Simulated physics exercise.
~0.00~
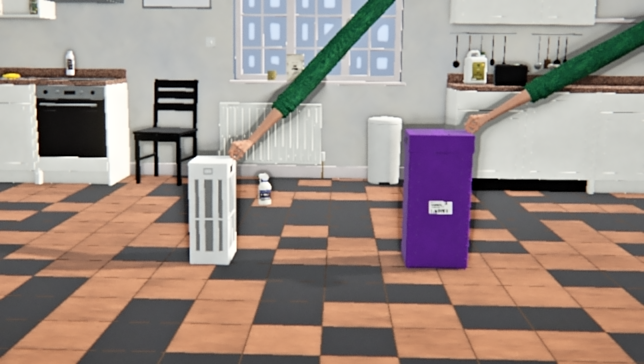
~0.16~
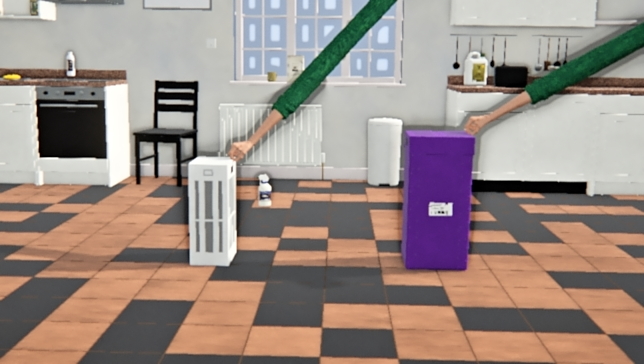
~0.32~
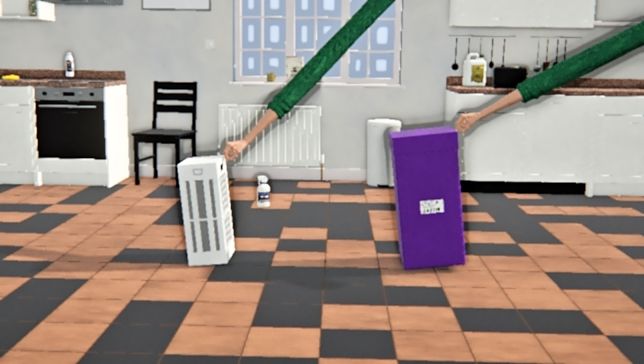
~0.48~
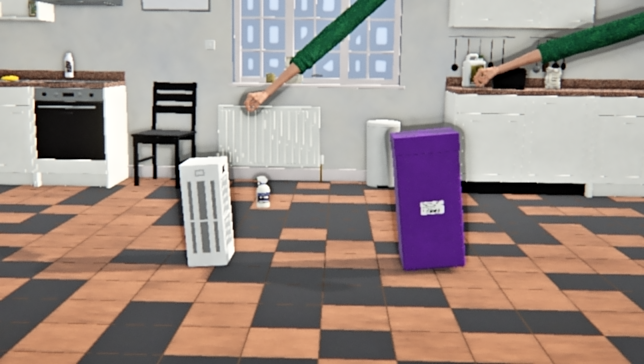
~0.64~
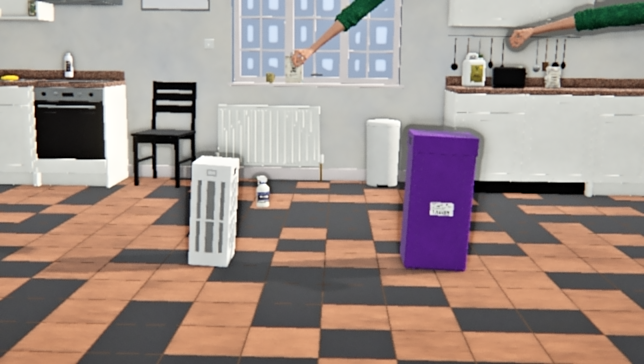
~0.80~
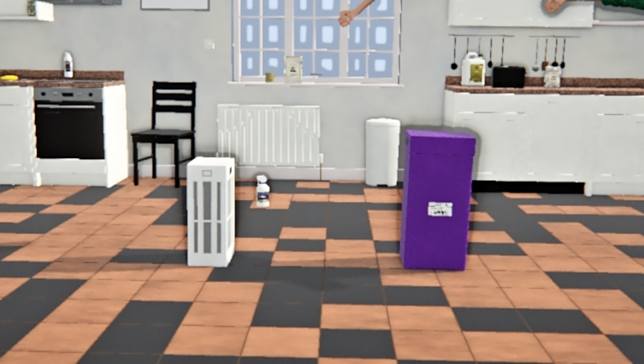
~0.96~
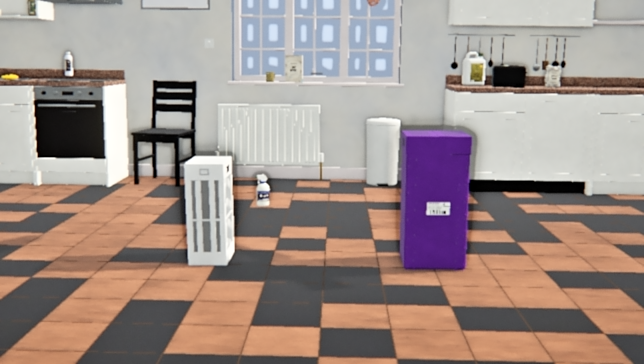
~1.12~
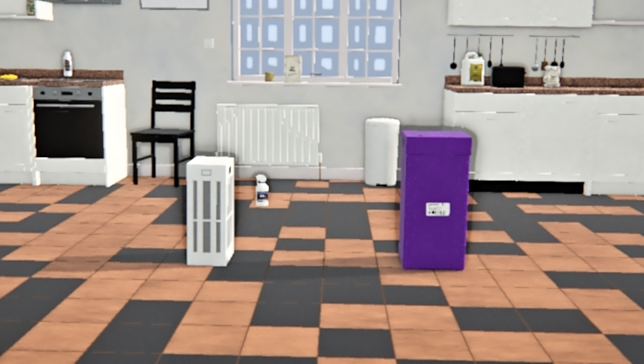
In a kitchen, two hands tilt a white crate and purple tote, which rock back upright.
